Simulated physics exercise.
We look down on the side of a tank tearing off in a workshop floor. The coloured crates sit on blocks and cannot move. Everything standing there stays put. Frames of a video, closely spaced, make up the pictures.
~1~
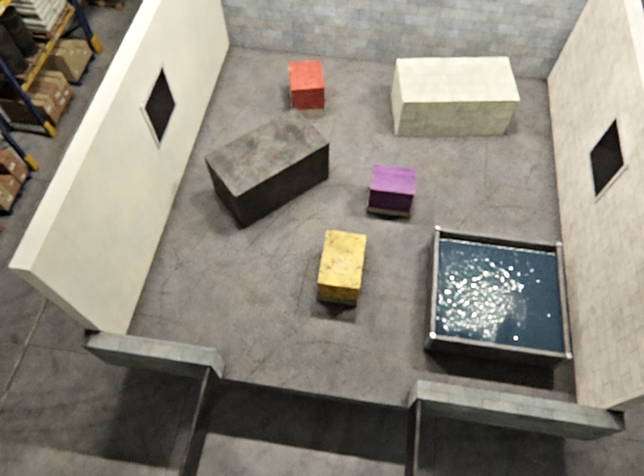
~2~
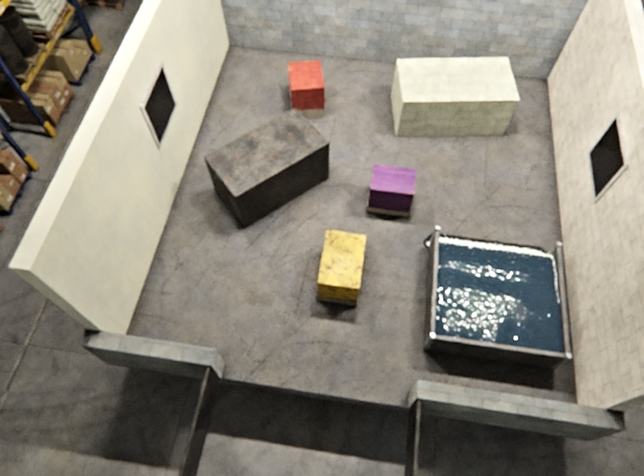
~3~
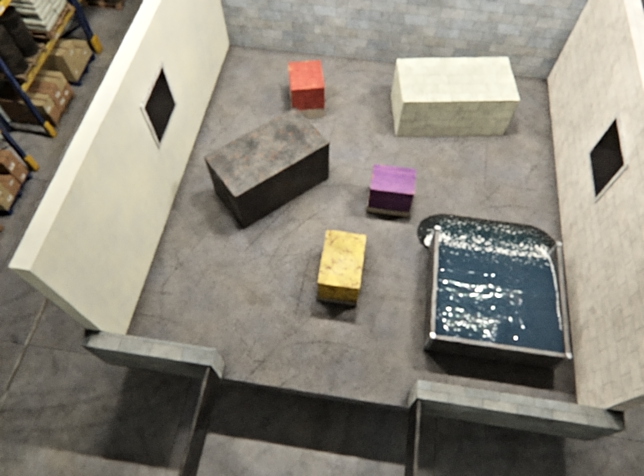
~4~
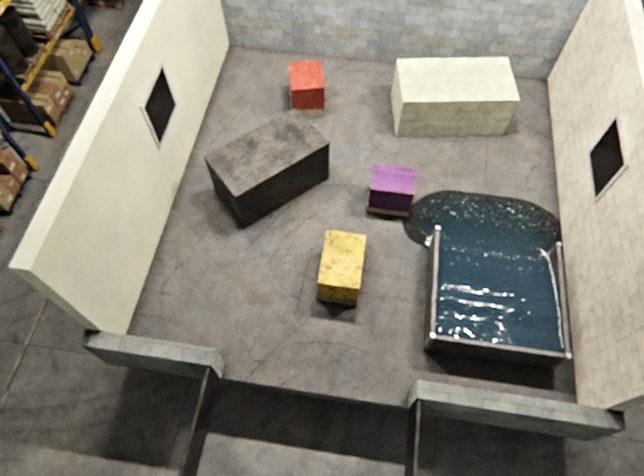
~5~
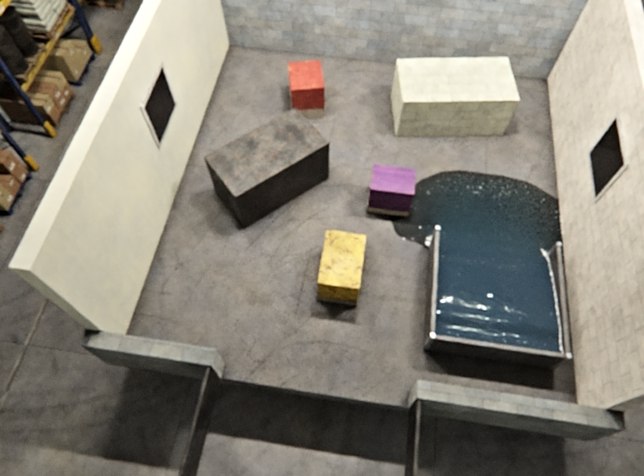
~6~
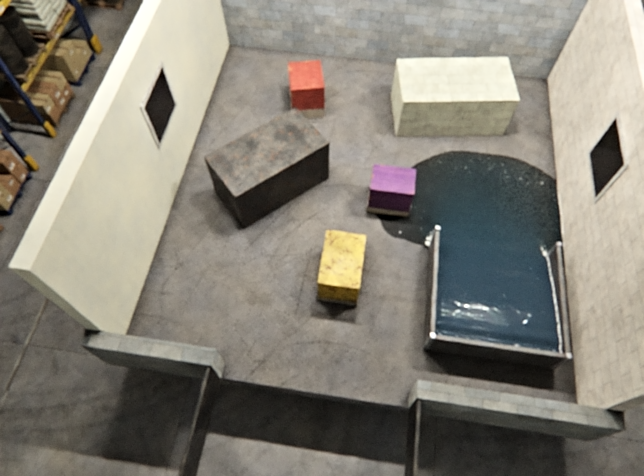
Dark water pours out through the open far side of a square tank at the right of a walled workshop floor, seen from high above by a still camera. A purple block, a yellow block, a dark grey box, a red cube and a long cream box stand about. The water spreads in a widening rounded pool toward the back, reaching the purple block and the right wall.
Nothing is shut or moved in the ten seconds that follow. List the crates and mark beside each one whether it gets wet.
Purple crate - stays dry; red crate - stays dry; yellow crate - stays dry.
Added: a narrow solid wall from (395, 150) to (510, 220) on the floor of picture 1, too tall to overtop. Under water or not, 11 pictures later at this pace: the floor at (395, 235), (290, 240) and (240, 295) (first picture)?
As listed: Wet, clear, dry.
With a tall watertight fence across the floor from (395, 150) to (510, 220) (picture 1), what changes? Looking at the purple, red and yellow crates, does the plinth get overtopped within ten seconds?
My reading: The purple crate is wetted; the red crate remains dry; the yellow crate remains dry.
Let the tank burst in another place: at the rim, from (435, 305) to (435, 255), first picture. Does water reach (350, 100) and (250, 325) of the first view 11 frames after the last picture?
The first spot is unreached, the second submerged.
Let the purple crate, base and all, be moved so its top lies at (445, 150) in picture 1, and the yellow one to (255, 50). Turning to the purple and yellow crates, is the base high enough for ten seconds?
Purple crate: Overtopped; yellow crate: Overtopped.
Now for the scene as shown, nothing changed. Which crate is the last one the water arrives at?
My guess: The yellow-painted one.
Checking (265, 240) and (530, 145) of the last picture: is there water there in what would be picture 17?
The first place is spared and the second is inundated.
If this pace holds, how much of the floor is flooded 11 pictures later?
I'd guess some 25 per cent.
A moment on, water covers 20 % of the floor; the purple crate water round its plinth, the red crate not reached, the yellow crate not reached.
Next, water covers 25 % of the floor; the purple crate water round its plinth, the red crate not reached, the yellow crate not reached.
Then, water covers 40 % of the floor; the purple crate water round its plinth, the red crate water round its plinth, the yellow crate not reached.
Later, water covers 65 % of the floor; the purple crate water round its plinth, the red crate water round its plinth, the yellow crate water round its plinth.
In the end, water covers 85 % of the floor; the purple crate stayed above the water, the red crate stayed above the water, the yellow crate stayed above the water.
